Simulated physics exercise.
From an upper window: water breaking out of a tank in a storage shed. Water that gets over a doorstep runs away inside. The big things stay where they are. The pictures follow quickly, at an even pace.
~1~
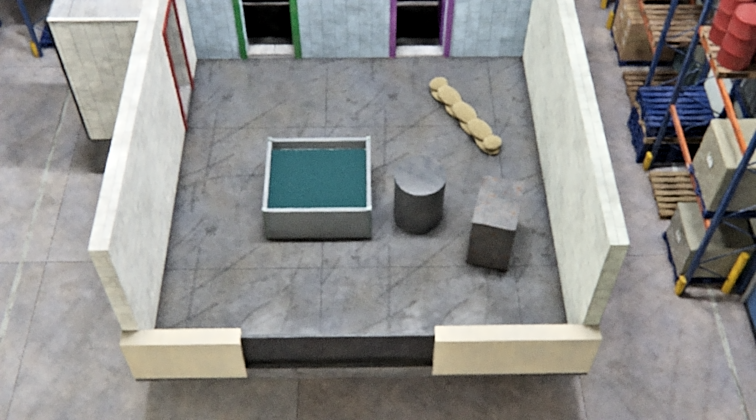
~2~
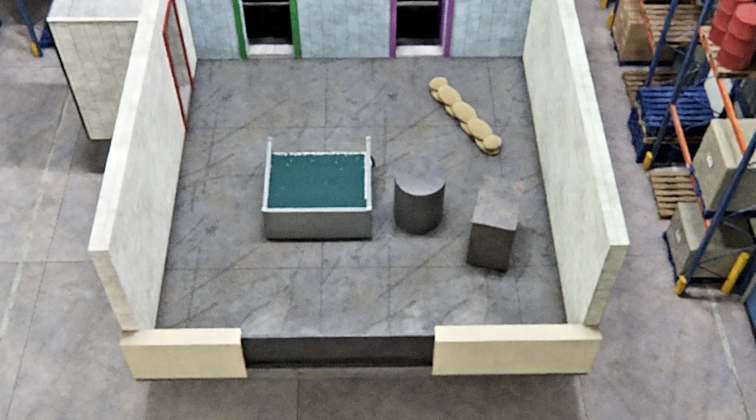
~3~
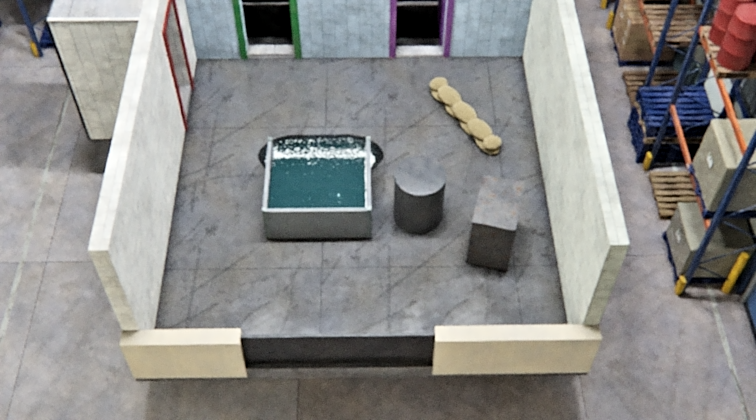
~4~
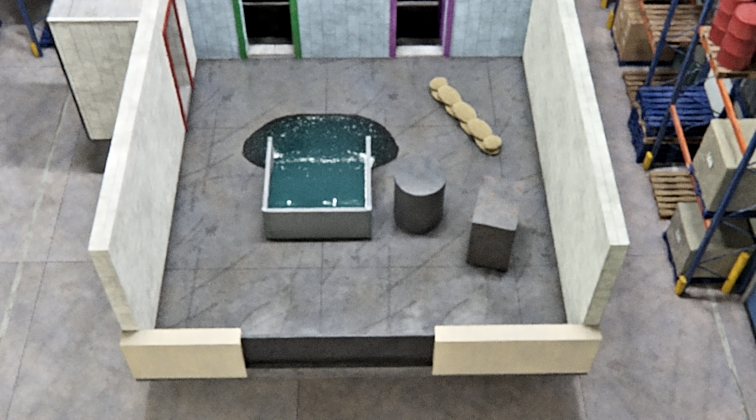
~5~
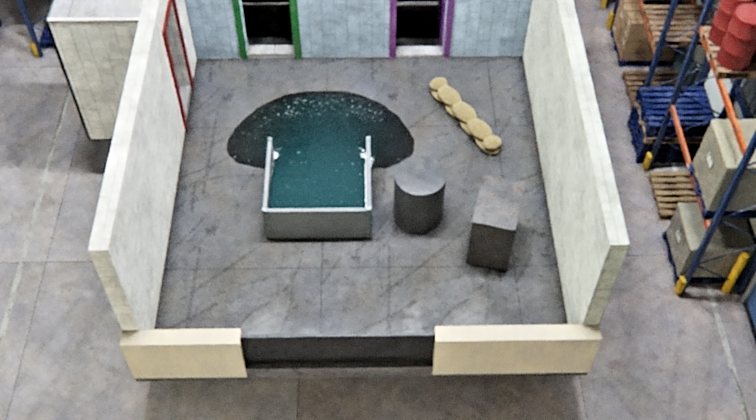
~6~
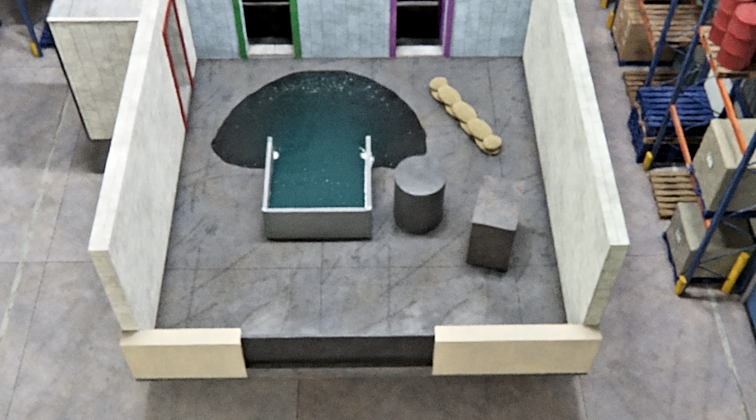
In a storage shed, water pouring from the far side of an open tank and spreading in a widening dark pool across the floor.
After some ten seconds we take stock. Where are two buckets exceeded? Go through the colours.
The green door lets in a lot; the red door admits no more than that; the purple door lets in a lot.
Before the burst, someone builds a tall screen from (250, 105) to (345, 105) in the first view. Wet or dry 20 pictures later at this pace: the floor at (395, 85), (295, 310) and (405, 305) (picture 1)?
In that order: Flooded, free of water, clear.
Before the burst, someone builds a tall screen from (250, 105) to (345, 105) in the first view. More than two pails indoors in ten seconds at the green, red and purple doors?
In short: The green door stays under, the red door is over, the purple door takes more.
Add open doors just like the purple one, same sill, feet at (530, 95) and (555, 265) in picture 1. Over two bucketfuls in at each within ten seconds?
One after the other: Goes over, takes less.
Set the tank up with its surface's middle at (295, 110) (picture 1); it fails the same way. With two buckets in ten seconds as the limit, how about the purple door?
Then: The purple door keeps below it.
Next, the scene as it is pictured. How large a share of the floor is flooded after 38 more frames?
Some 70 per cent.
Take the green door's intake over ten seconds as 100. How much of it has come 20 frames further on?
Close to 95 %.
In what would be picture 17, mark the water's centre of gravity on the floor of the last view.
At about (321, 119).
A moment on, water covers 30 % of the floor; the green door under two buckets in, the red door wet at the sill, nothing in, the purple door wet at the sill, nothing in.
Next, water covers 30 % of the floor; the green door over two buckets in, the red door wet at the sill, nothing in, the purple door under two buckets in.
Then, water covers 40 % of the floor; the green door over two buckets in, the red door wet at the sill, nothing in, the purple door over two buckets in.
Later, water covers 70 % of the floor; the green door far over two buckets in, the red door wet at the sill, nothing in, the purple door over two buckets in.
In the end, water covers 90 % of the floor; the green door far over two buckets in, the red door wet at the sill, nothing in, the purple door over two buckets in.
